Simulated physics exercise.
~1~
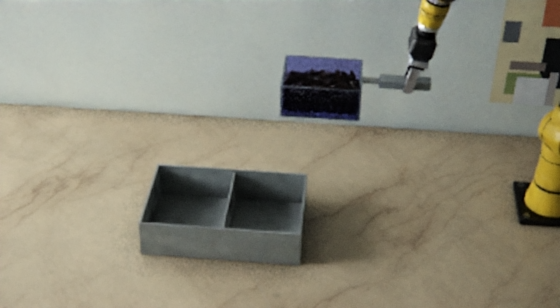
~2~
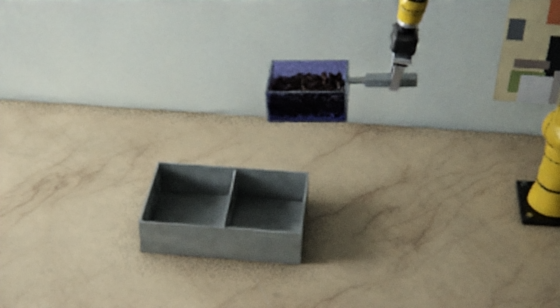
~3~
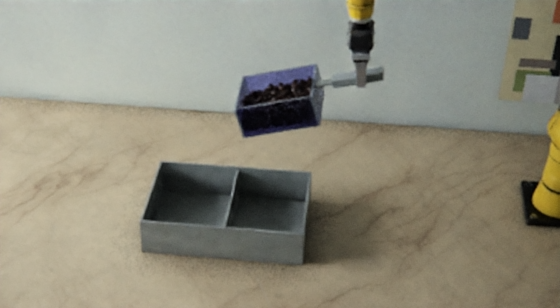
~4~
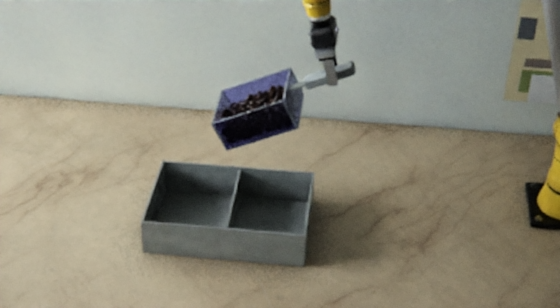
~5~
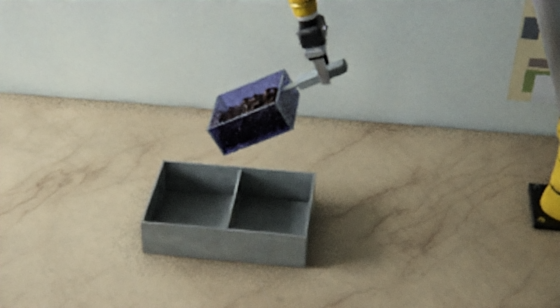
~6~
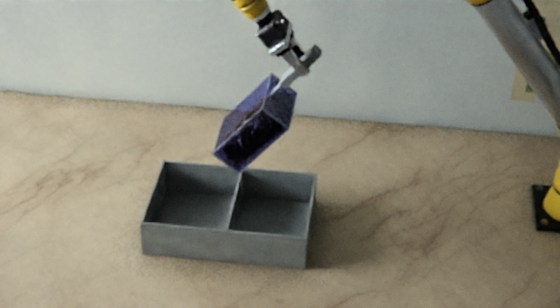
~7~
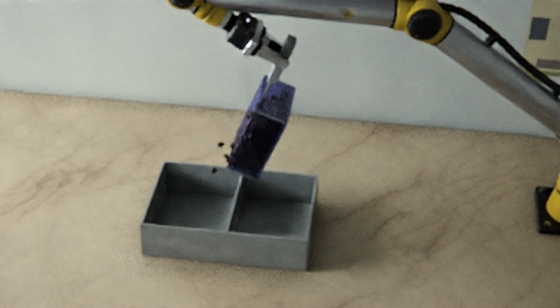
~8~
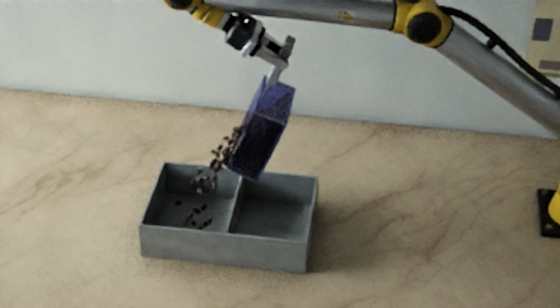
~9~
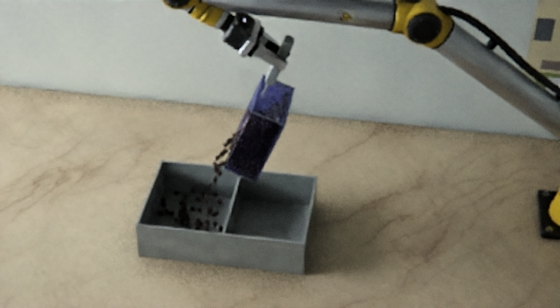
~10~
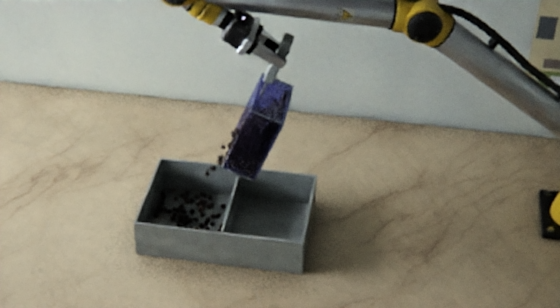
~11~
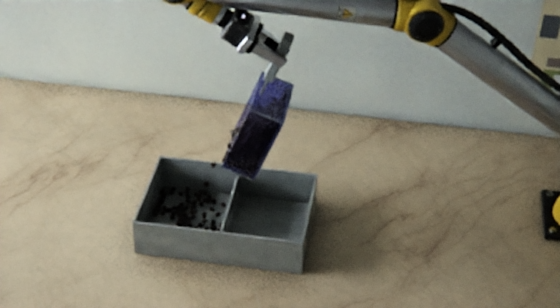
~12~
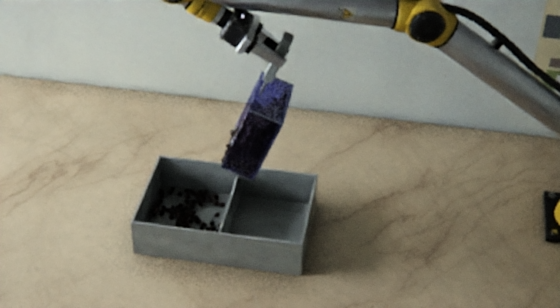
A yellow robot arm carried a clear bluish box of dark beans left over a gray two-part tray and tipped it steeply, spilling some into the left section, then held it tilted there with plenty of beans still inside.
